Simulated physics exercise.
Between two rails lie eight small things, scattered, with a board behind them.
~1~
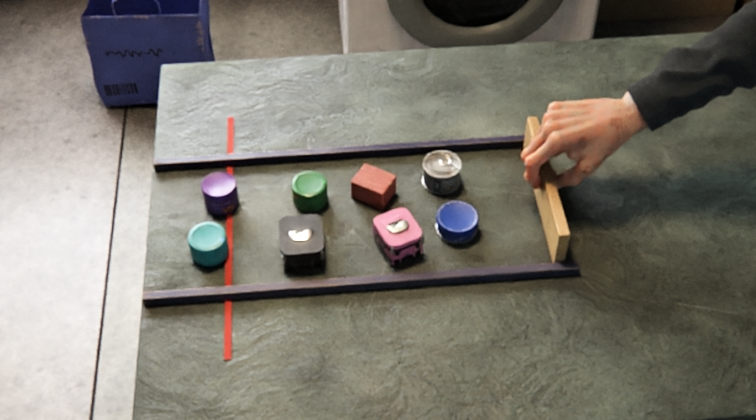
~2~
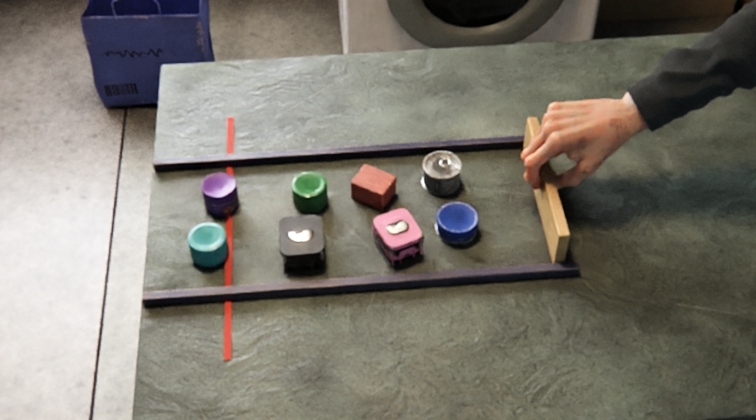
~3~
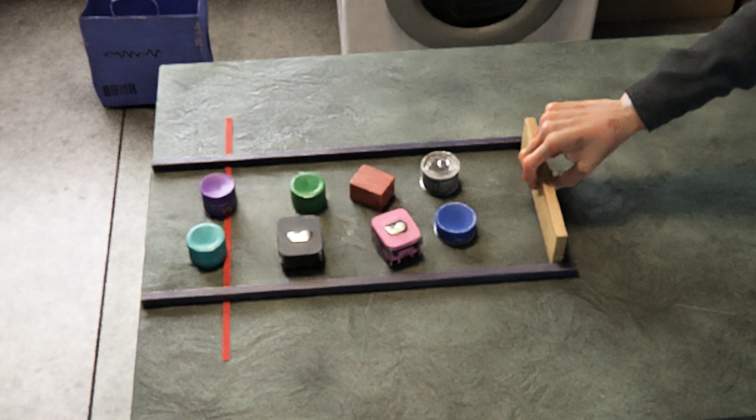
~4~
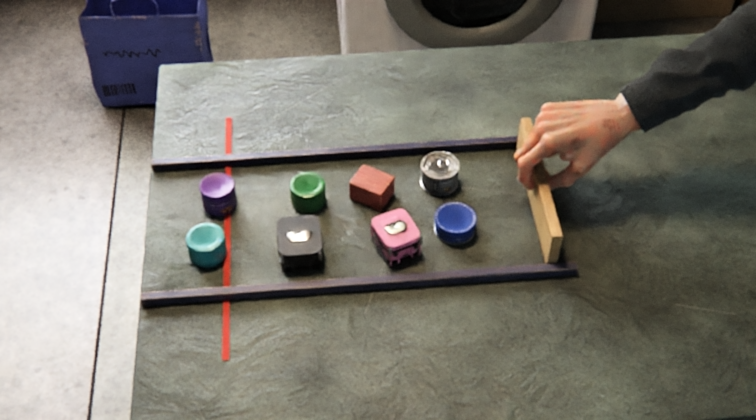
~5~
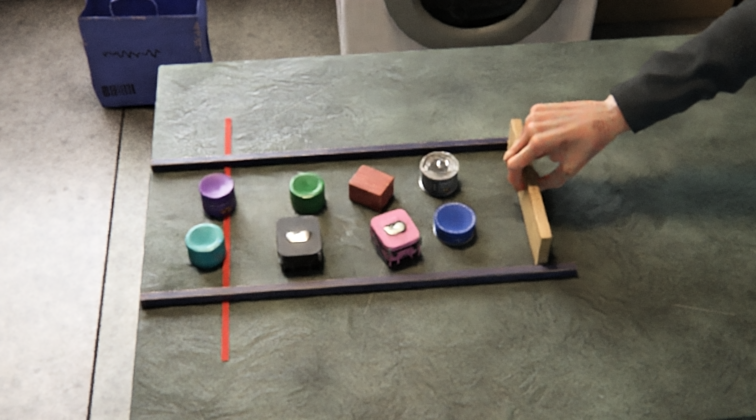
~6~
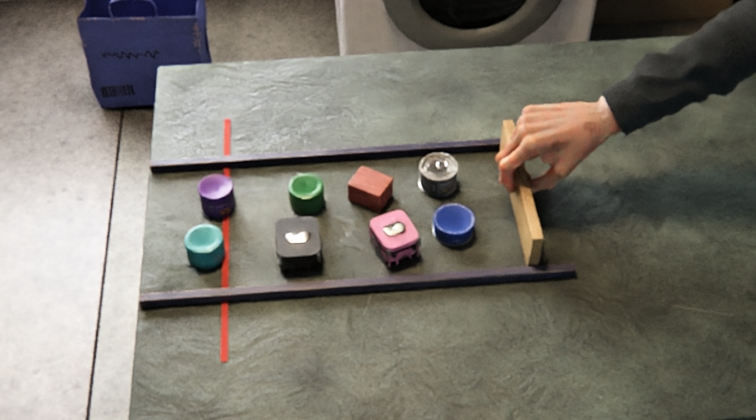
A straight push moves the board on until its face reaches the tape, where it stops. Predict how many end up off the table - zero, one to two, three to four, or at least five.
Those that leave the table: One or a pair.
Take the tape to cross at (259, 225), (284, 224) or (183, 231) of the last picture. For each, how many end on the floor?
The counts come to 0, then 0, then 4.
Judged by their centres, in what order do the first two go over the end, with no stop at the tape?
The order is the turquoise lid, then the black case.
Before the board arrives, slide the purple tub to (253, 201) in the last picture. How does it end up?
I reckon it remains in place.
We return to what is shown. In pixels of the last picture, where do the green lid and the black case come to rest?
You'll see the green lid at (171, 179), with the black case at (160, 257).
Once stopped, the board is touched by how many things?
That makes 4.
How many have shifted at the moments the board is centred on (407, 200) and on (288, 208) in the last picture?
By then 4, and later 8.
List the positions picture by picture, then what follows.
Turquoise lid (209, 245); purple tub (220, 194); black case (302, 243); board (545, 188); tape (229, 226), in the first picture.
Purple tub (220, 194); board (545, 189), in the second picture.
Black case (300, 244); blue tin (455, 224), in the third picture.
Turquoise lid (207, 245); pink case (396, 237), in the fourth picture.
Purple tub (218, 195); grey pot (439, 175), in the fifth picture.
Turquoise lid (205, 247); purple tub (217, 196); black case (299, 245); board (520, 192); tape (226, 228), in the sixth picture.
Soon after, none off yet; turquoise lid at rest near (205, 247); purple tub at rest near (217, 196); black case at rest near (299, 245).
After that, none off yet; turquoise lid at rest near (205, 247); purple tub at rest near (217, 196); black case moving near (292, 246).
And then, none off yet; turquoise lid displaced about its own width near (175, 249); purple tub displaced a little near (200, 201); black case displaced well along near (215, 252).
In the end, the number that fall off is one or two; gone, turquoise lid.
